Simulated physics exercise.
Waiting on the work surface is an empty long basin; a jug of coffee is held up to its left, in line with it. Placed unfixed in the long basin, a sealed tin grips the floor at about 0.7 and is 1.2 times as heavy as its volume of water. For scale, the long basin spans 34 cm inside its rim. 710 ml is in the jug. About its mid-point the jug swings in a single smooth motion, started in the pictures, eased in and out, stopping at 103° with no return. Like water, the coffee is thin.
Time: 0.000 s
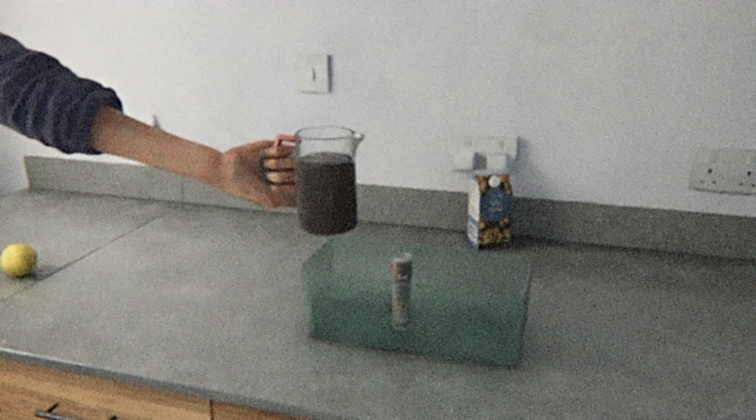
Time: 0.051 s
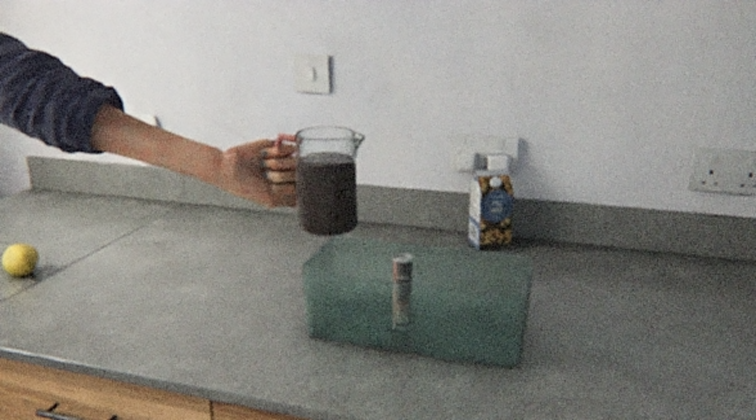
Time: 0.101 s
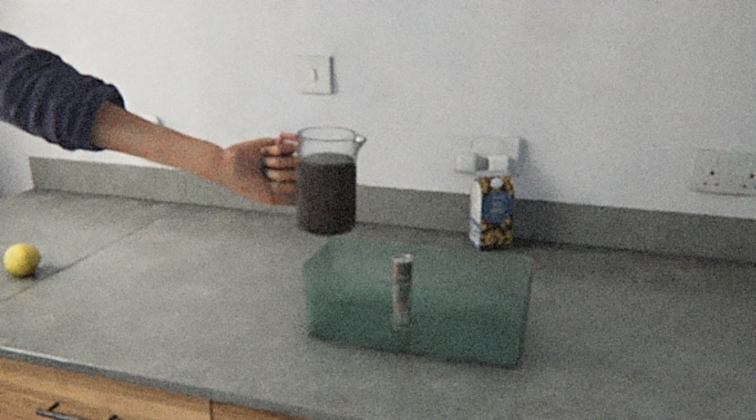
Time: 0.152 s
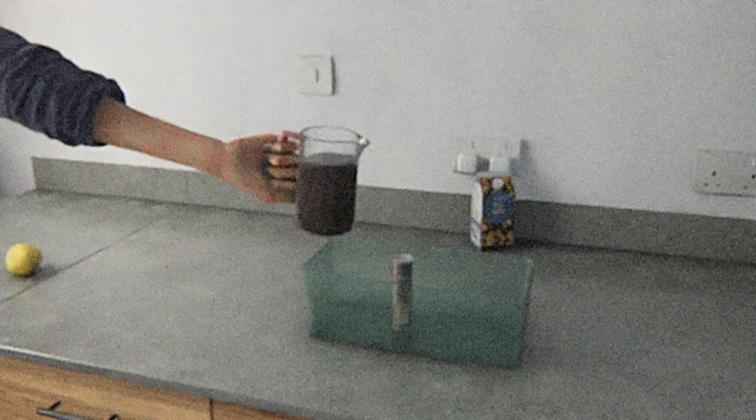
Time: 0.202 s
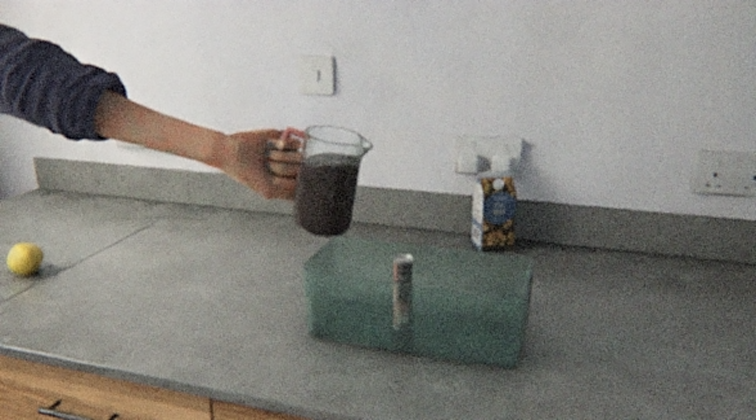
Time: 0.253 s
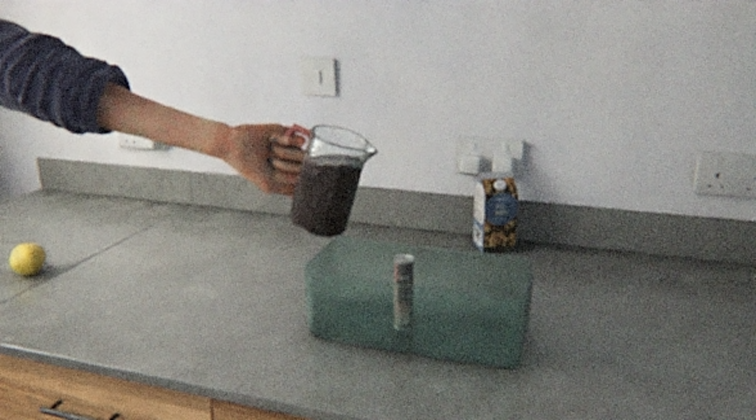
A hand tilts a glass jug of coffee slightly to the right above a long basin.
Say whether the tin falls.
My guess is it's going to keel over.
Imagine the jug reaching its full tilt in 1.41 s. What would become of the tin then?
Then the tin tumbles.
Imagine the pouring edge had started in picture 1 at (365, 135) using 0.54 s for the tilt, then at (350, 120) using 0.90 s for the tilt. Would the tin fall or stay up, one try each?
Try 1: Still standing; try 2: Tipped over.
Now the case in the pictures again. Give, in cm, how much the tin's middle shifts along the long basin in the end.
About 8.0 cm.
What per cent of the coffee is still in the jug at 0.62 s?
92 %.
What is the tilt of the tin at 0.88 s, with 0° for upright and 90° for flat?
The tilt is near 0°.
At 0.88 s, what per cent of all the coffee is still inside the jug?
I reckon near 48 per cent still sits there.
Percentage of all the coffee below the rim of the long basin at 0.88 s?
Around 34 in a hundred.
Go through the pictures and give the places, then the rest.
The first picture shows tilt 0°; pouring edge (364, 137); surface from (301, 156) to (353, 159); the long basin's rim runs from (317, 253) to (529, 278); the tin's top is at (403, 260).
The second picture shows tilt 1°; pouring edge (365, 137); surface from (302, 156) to (354, 159).
The third picture shows tilt 3°; pouring edge (367, 140); surface from (303, 156) to (355, 161).
The fourth picture shows tilt 6°; pouring edge (369, 143); surface from (305, 157) to (357, 161).
The fifth picture shows tilt 11°; pouring edge (373, 147); surface from (306, 157) to (359, 161).
The sixth picture shows tilt 17°; pouring edge (377, 152); surface from (306, 166) to (362, 162).
Then, 0.62 s in, the tilt is 74° and 92 per cent is still to pour; the tin stands where it began.
Then, 0.88 s in, the tilt is 101° and 47 per cent is still to pour; the tin stands where it began.
Then, 1.16 s in, the tilt is 103° and 10 per cent is still to pour; the tin stands where it began.
Then, 1.46 s in, the tilt is 103° and 1 per cent is still to pour; the tin leans 15°.
Finally, the tin lies on its side.
